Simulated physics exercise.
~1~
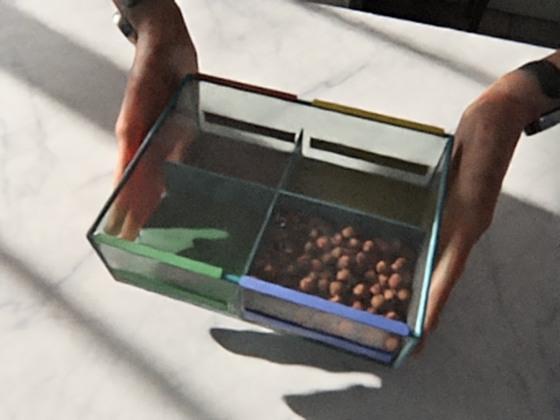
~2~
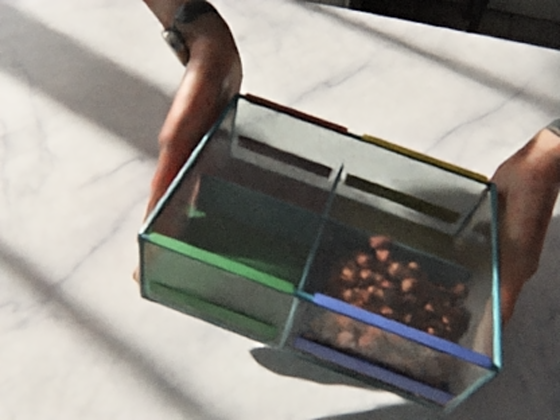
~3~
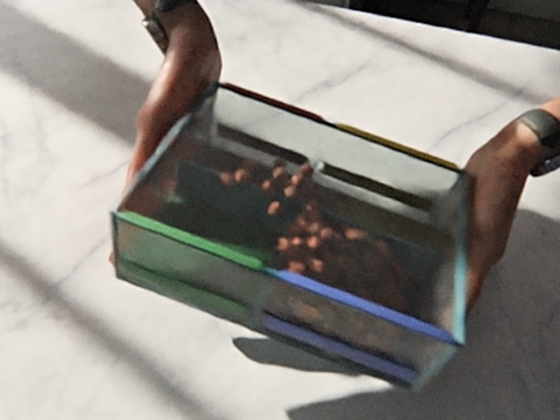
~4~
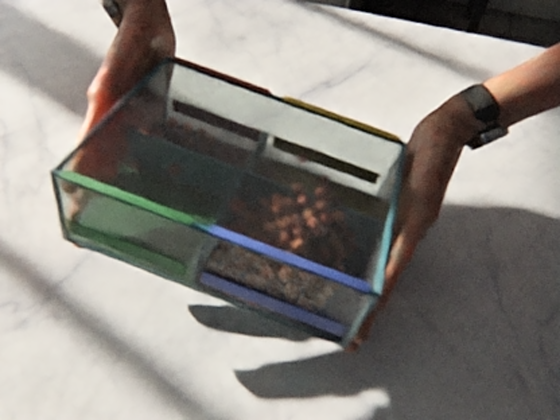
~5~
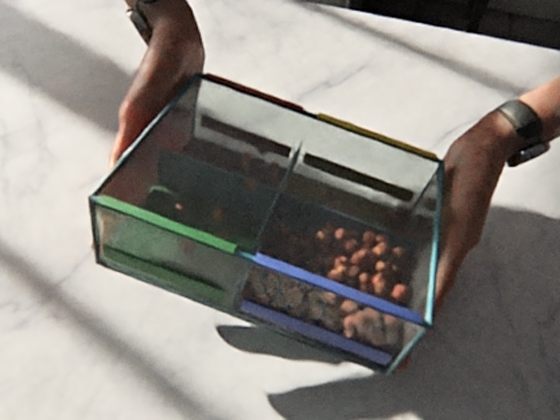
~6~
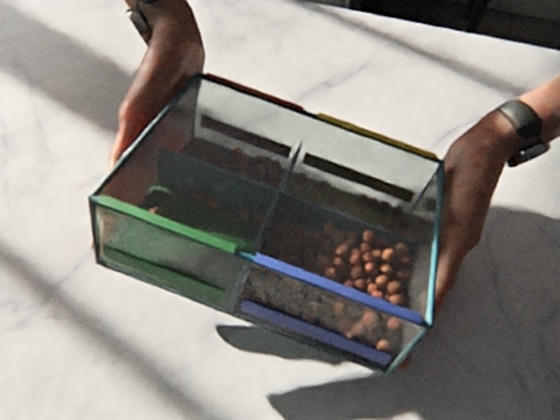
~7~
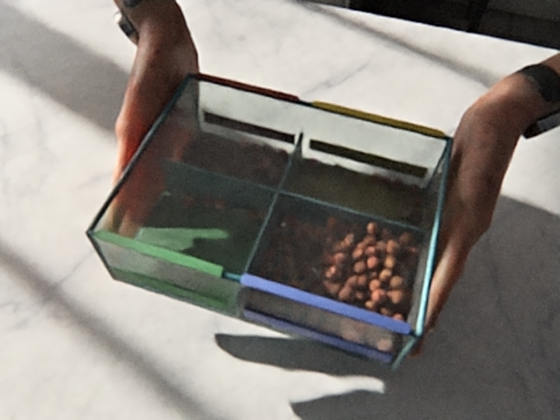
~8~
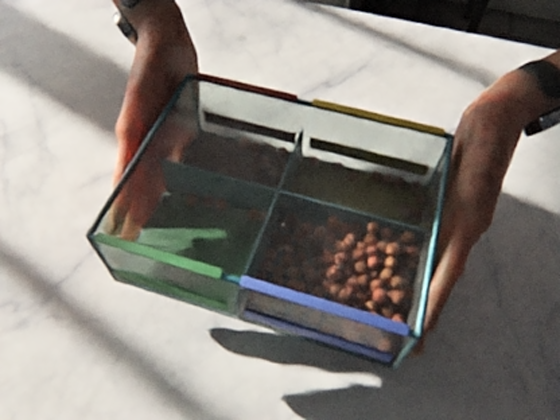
In the video, two hands hold a clear four-section box above a marble surface, shaking and tilting it so the small brown balls in the blue-edged section jostle and bounce, before steadying it level with most of them still in that section.
